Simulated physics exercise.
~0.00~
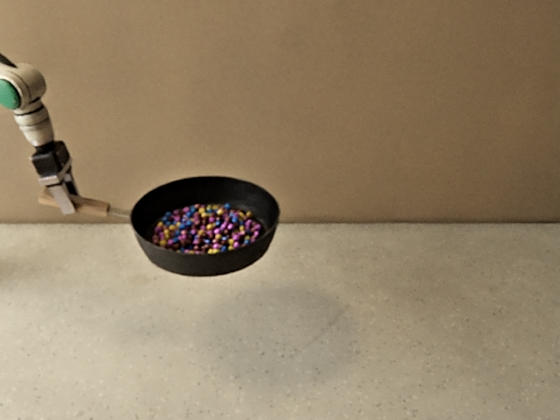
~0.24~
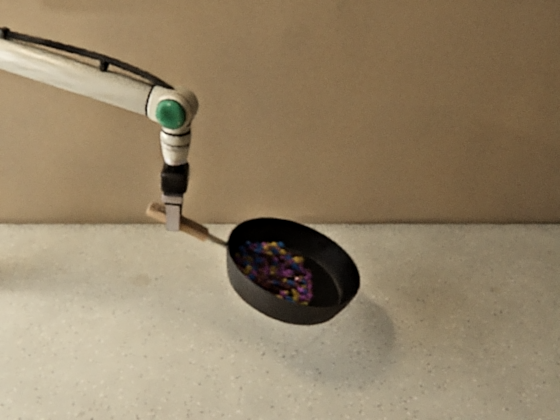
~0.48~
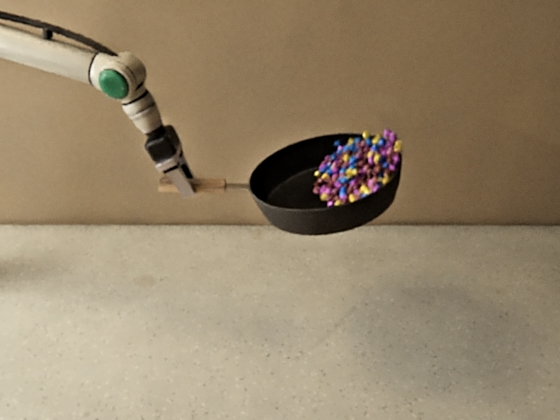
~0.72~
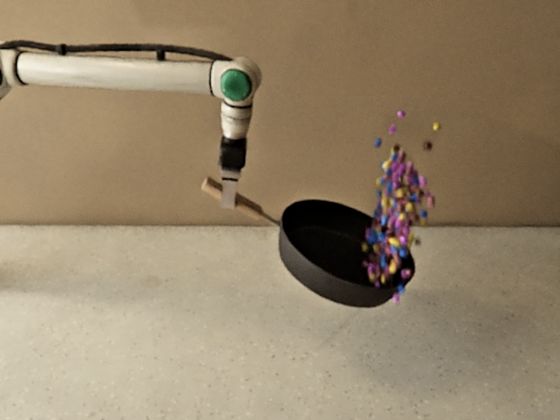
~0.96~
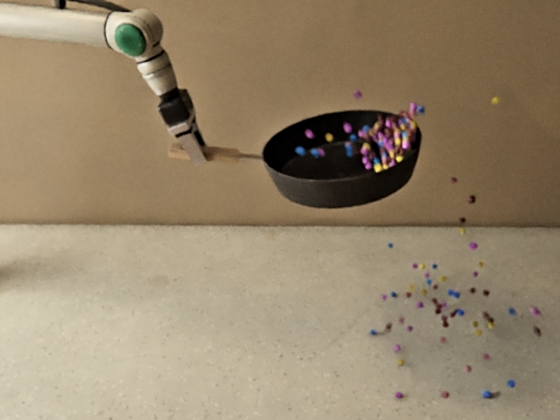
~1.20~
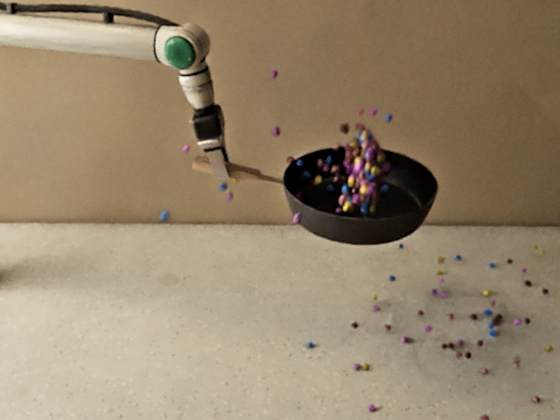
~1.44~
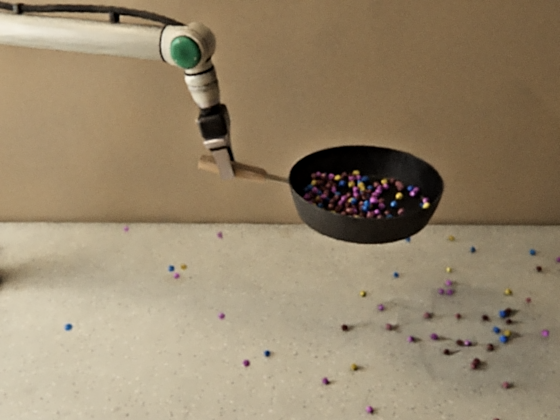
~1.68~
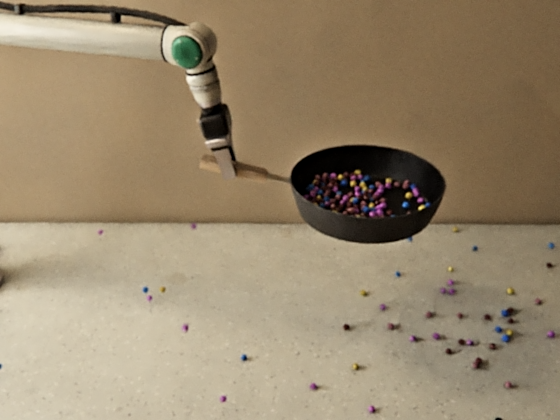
A robot arm grips a dark frying pan by its wooden handle, holding a heap of small, round, colourful sweets above a pale speckled tabletop. The arm carries the pan right and down, tilting it, then swings it upward so the sweets slide to the far rim. As the pan dips forward again, they fly up in a tall plume. The pan rises, tipping back, while many sweets spill over the far side and scatter across the surface. It lowers slightly and levels, catching more of the falling ones. Finally the pan hangs still, most sweets inside and the others strewn below.
